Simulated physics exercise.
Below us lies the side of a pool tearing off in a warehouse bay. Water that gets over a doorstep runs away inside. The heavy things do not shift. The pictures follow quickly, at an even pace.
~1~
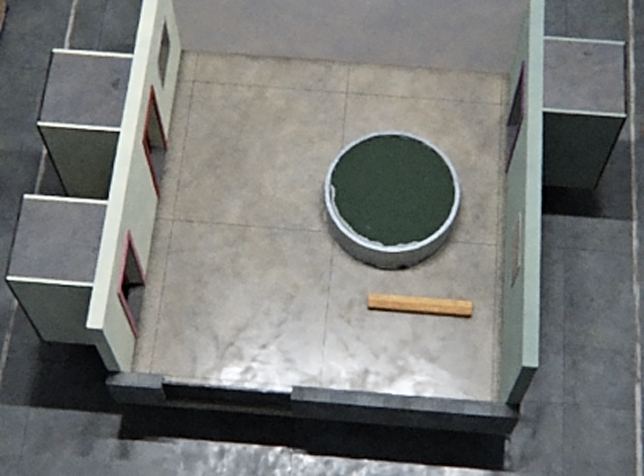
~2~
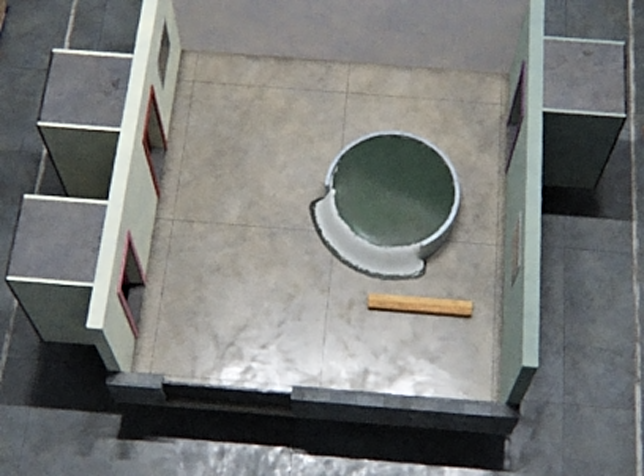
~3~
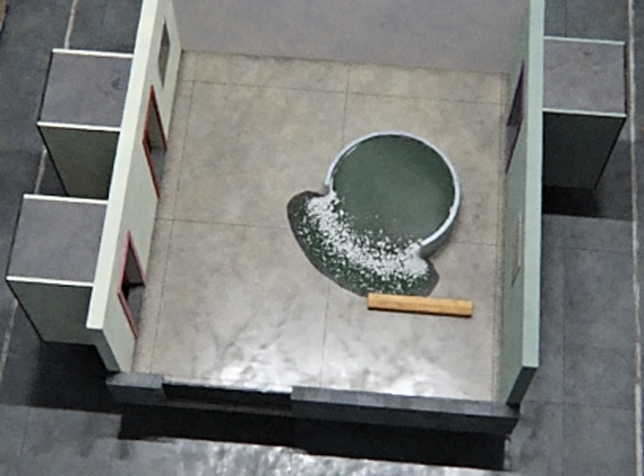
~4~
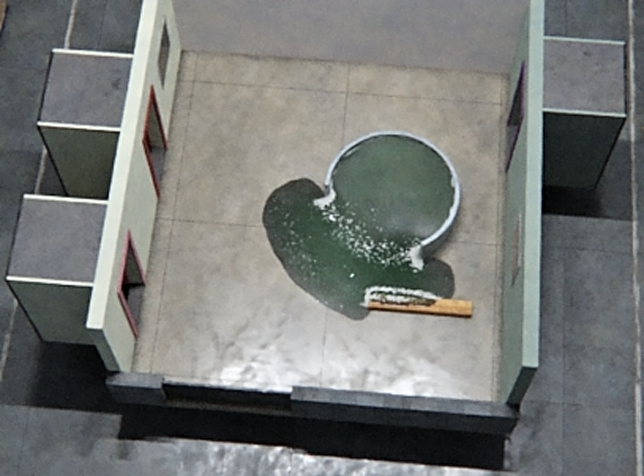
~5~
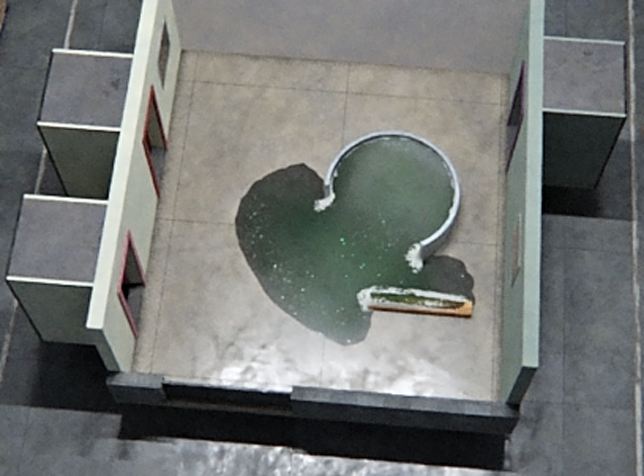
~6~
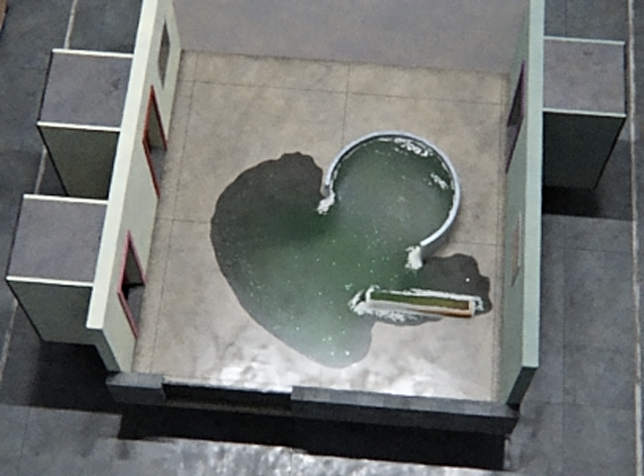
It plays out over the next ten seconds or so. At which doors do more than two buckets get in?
The purple door holds within the limit; the pink door floods; the red door holds within the limit.
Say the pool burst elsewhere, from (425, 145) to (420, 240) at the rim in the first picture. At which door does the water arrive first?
That is the purple one.
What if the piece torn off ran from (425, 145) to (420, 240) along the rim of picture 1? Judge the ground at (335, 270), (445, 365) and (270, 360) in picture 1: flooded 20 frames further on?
In turn: Flooded, under water, under water.
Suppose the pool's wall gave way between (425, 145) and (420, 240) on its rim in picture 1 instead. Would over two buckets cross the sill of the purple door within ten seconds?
The purple one floods.
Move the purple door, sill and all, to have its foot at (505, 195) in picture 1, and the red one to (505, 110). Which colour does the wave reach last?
Last comes the one in red.
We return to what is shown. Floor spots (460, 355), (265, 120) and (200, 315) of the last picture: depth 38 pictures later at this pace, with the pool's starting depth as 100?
In turn 14, 8 and 16 in a hundred.
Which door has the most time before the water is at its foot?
The purple-painted one.
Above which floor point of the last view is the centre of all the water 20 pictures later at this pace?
At about (297, 298).
A moment on, water covers 50 % of the floor; the purple door not reached, the pink door wet at the sill, nothing in, the red door not reached.
Next, water covers 55 % of the floor; the purple door not reached, the pink door under two buckets in, the red door wet at the sill, nothing in.
Then, water covers 60 % of the floor; the purple door wet at the sill, nothing in, the pink door over two buckets in, the red door wet at the sill, nothing in.
Later, water covers 85 % of the floor; the purple door wet at the sill, nothing in, the pink door far over two buckets in, the red door wet at the sill, nothing in.
In the end, water covers 95 % of the floor; the purple door wet at the sill, nothing in, the pink door far over two buckets in, the red door wet at the sill, nothing in.
